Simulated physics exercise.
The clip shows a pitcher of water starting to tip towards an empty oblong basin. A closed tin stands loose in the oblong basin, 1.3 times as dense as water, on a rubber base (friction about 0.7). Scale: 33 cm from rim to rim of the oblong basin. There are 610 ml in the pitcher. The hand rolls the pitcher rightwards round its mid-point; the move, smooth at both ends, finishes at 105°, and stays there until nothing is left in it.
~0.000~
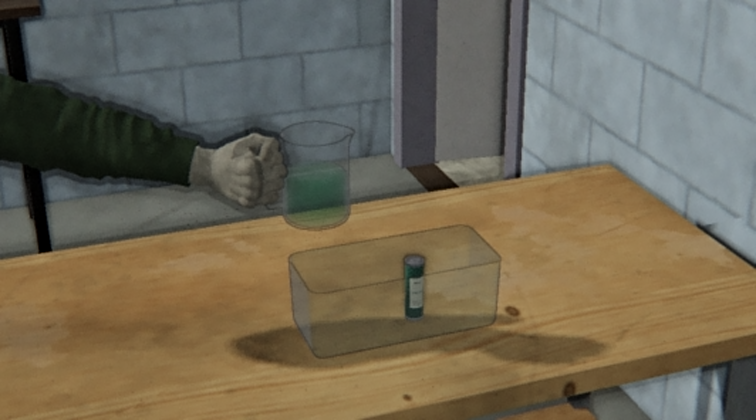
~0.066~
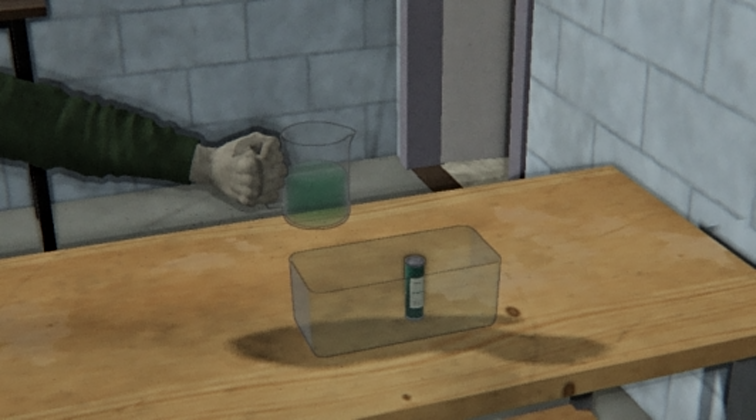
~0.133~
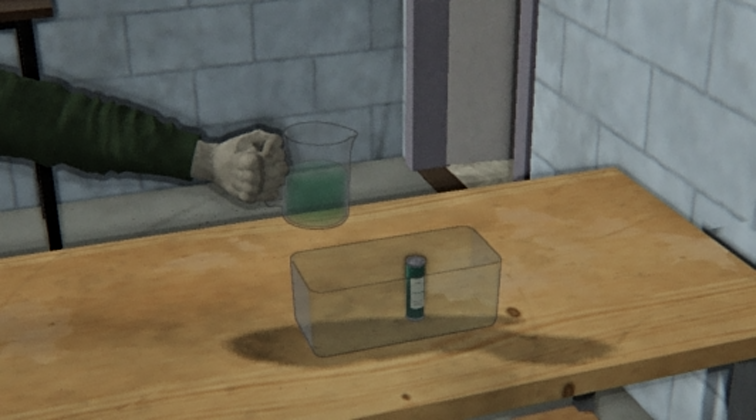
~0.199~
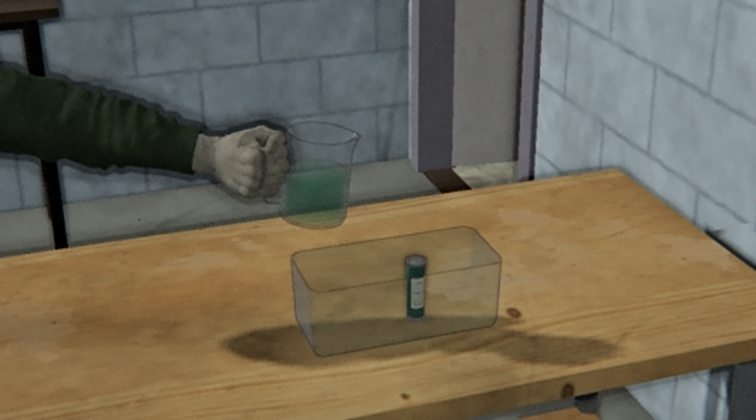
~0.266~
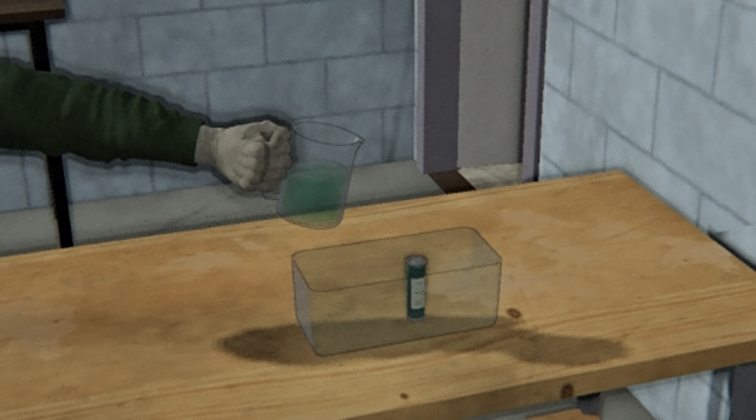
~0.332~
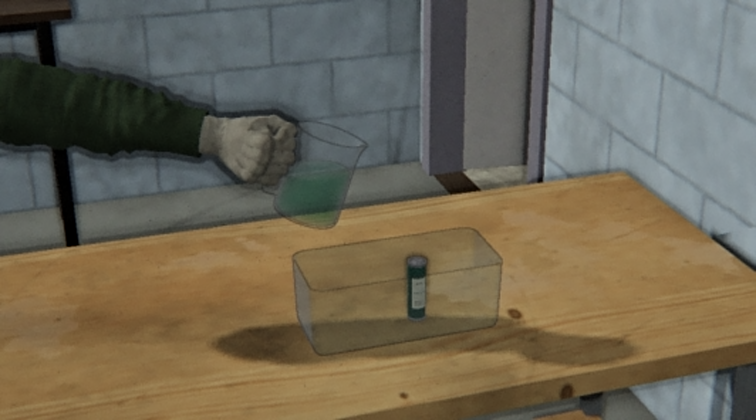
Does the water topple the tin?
The tin topples.
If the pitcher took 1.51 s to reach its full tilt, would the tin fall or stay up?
The tin topples.
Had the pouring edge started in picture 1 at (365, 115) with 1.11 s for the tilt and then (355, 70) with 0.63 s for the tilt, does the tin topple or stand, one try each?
First it remains upright; then it keeps standing.
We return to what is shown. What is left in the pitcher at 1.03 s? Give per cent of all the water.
About 42 per cent.
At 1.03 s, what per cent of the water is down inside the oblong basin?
Near 32 in a hundred.
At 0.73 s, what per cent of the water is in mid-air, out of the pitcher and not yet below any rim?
About 4 per cent.
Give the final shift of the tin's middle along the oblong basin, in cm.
About 7.0 cm.
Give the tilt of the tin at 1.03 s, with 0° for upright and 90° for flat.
It is at some 0°.
Then, 0.73 s in, the tilt is 73° and 96 per cent is still to pour; the tin stands where it began.
Then, 1.03 s in, the tilt is 101° and 42 per cent is still to pour; the tin stands where it began.
Then, 1.34 s in, the tilt is 105° and 7 per cent is still to pour; the tin lies on its side.
Then, 1.67 s in, the tilt is 105° and 0 per cent is still to pour; the tin lies on its side.
Finally, the tin lies on its side.
